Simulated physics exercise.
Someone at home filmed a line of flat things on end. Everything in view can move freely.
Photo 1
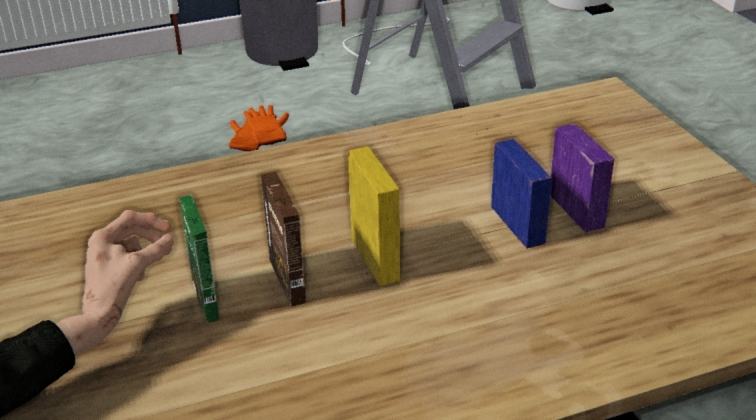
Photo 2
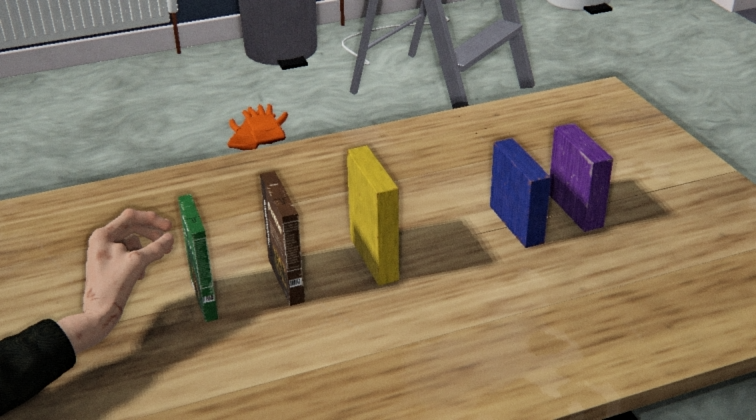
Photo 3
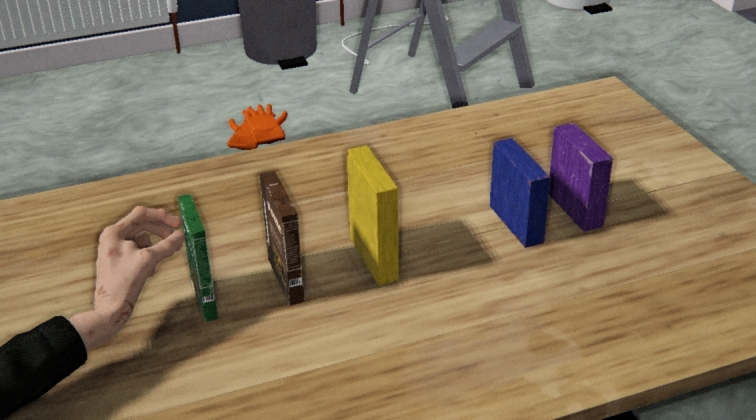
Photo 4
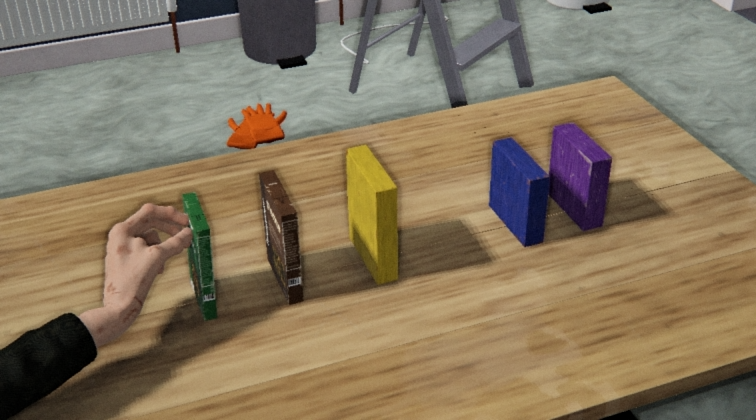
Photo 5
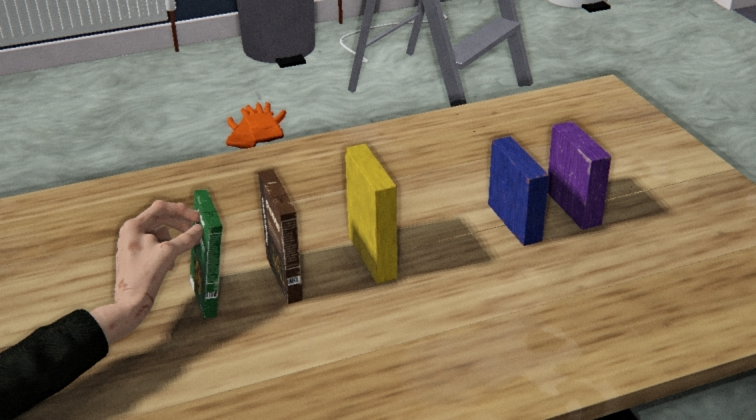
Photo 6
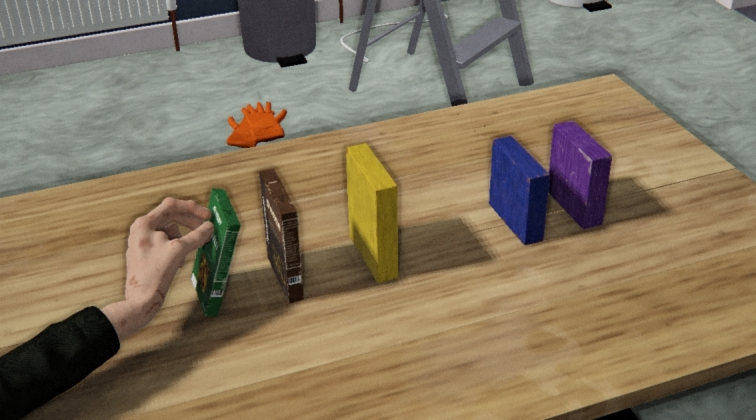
A hand in a dark sleeve reaches in from the left over a wooden table, seen from above at an angle, with a grey stepladder and an orange object behind it. From left to right stand a green packet, a brown packet, a yellow board, a blue block and a purple block. The fingers meet the green packet and push its top rightward, leaning it towards the brown one.
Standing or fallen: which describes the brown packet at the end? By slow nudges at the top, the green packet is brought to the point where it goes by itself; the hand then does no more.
Tips past balance.
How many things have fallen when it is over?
That makes 3 altogether.
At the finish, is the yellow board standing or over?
In the end, the yellow board comes down.
Then, 0.30 s after the last picture, green packet 70° over; brown packet tipped 45° from how it was near (322, 235); yellow board tipped 4° from how it was.
Then, 0.60 s after the last picture, green packet 79° over; brown packet on its side near (341, 250); yellow board on its side.
At rest, tipped over on the table, brown packet and yellow board; blue block in place. Seen from the same camera at the end, brown packet near (344, 249).
